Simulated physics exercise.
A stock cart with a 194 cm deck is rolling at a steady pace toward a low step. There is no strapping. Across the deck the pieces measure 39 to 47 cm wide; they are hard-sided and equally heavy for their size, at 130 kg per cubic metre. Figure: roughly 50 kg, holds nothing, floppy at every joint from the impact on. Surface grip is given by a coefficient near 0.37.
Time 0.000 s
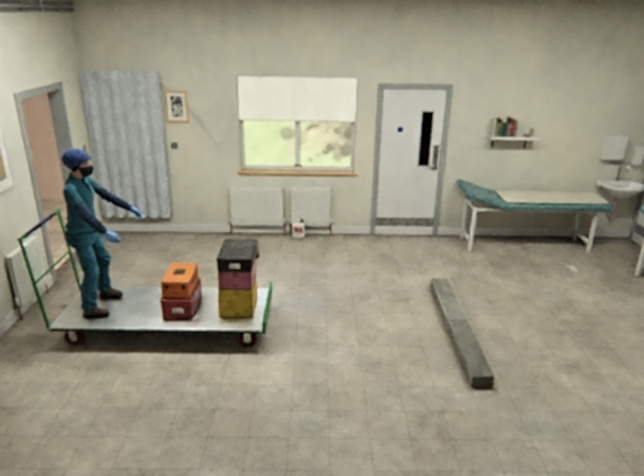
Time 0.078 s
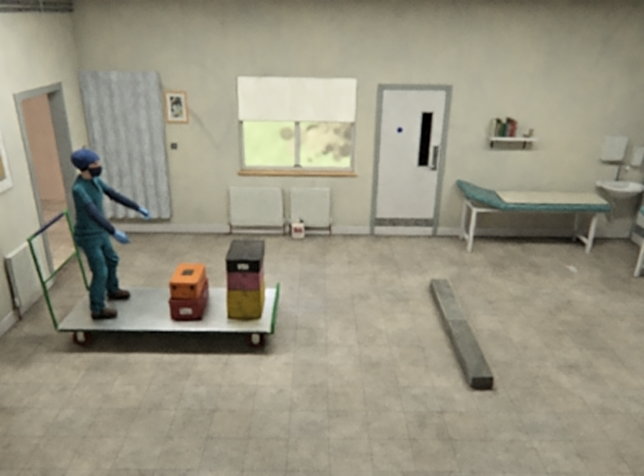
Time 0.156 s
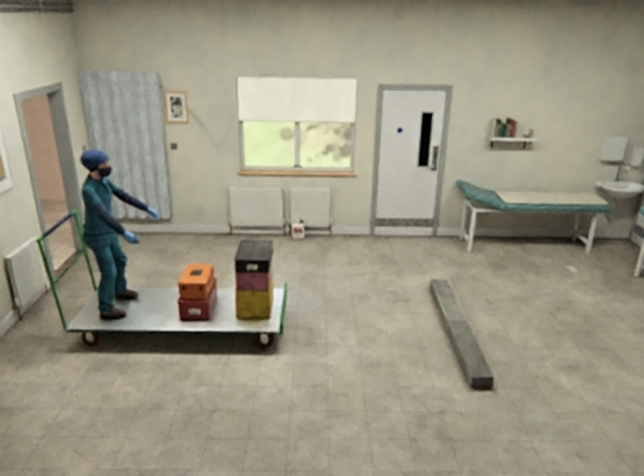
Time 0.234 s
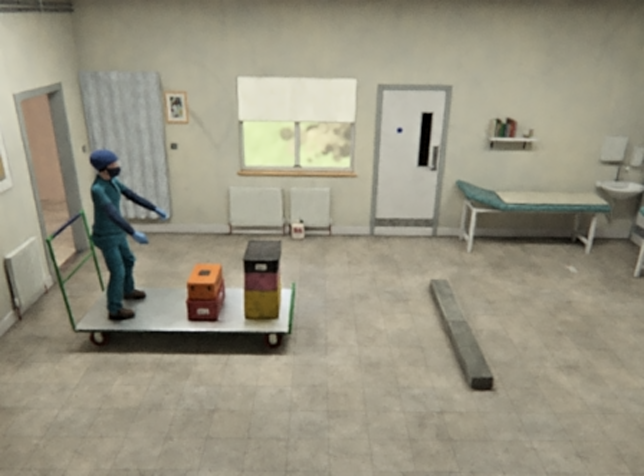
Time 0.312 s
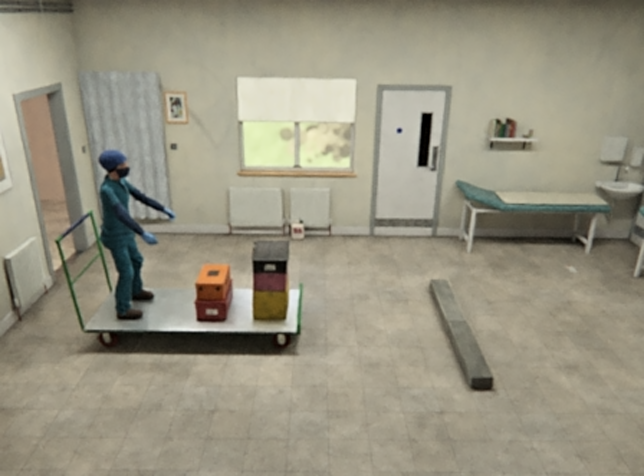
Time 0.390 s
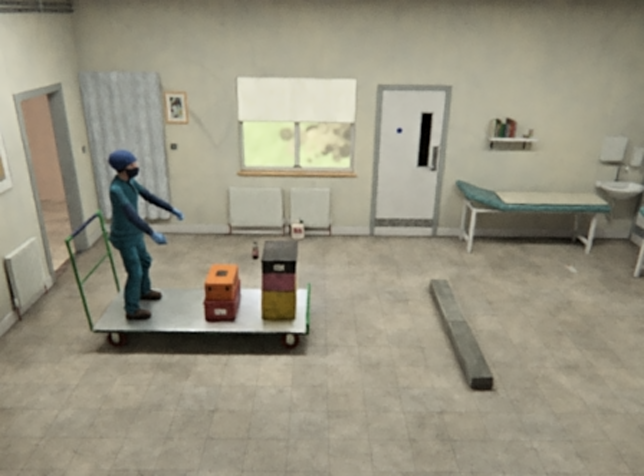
A masked person in blue stands on a cart of stacked boxes rolling slowly right.
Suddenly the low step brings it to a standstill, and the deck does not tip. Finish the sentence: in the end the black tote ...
In the end the black tote is left on the deck.
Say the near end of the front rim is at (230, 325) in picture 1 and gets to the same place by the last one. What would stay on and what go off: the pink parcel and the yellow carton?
Pink - dropped, yellow - kept.
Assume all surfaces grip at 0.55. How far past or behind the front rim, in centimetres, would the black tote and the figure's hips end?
Then the black one stays 20 cm short of the rim and the hips end 140 cm back from it.
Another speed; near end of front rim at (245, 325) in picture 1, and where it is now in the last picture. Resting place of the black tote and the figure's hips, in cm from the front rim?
The black item would stop 70 cm past the front rim, and the hips 130 cm behind it.
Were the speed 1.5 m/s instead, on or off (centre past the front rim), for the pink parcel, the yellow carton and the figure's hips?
Outcome - pink: Lost; yellow: Kept; hips: Kept.
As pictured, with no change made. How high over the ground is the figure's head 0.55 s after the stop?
Height: Approx. 70 cm up.
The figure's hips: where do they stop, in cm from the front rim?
Some 130 cm behind it.
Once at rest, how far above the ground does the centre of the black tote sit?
Roughly 80 centimetres.
The wheels strike at 1.79 s.
After 2.34 s the black tote is 8 cm behind the rim, tilted 0°, near (456, 259) in the last picture's view.
After 2.79 s the black tote is 8 cm behind the rim, tilted 0°, near (456, 259) in the last picture's view.
When all is still (3.6 s), nothing is past the rim; behind it, black tote, red tote, yellow carton, orange toolbox, pink parcel and the figure's hips.
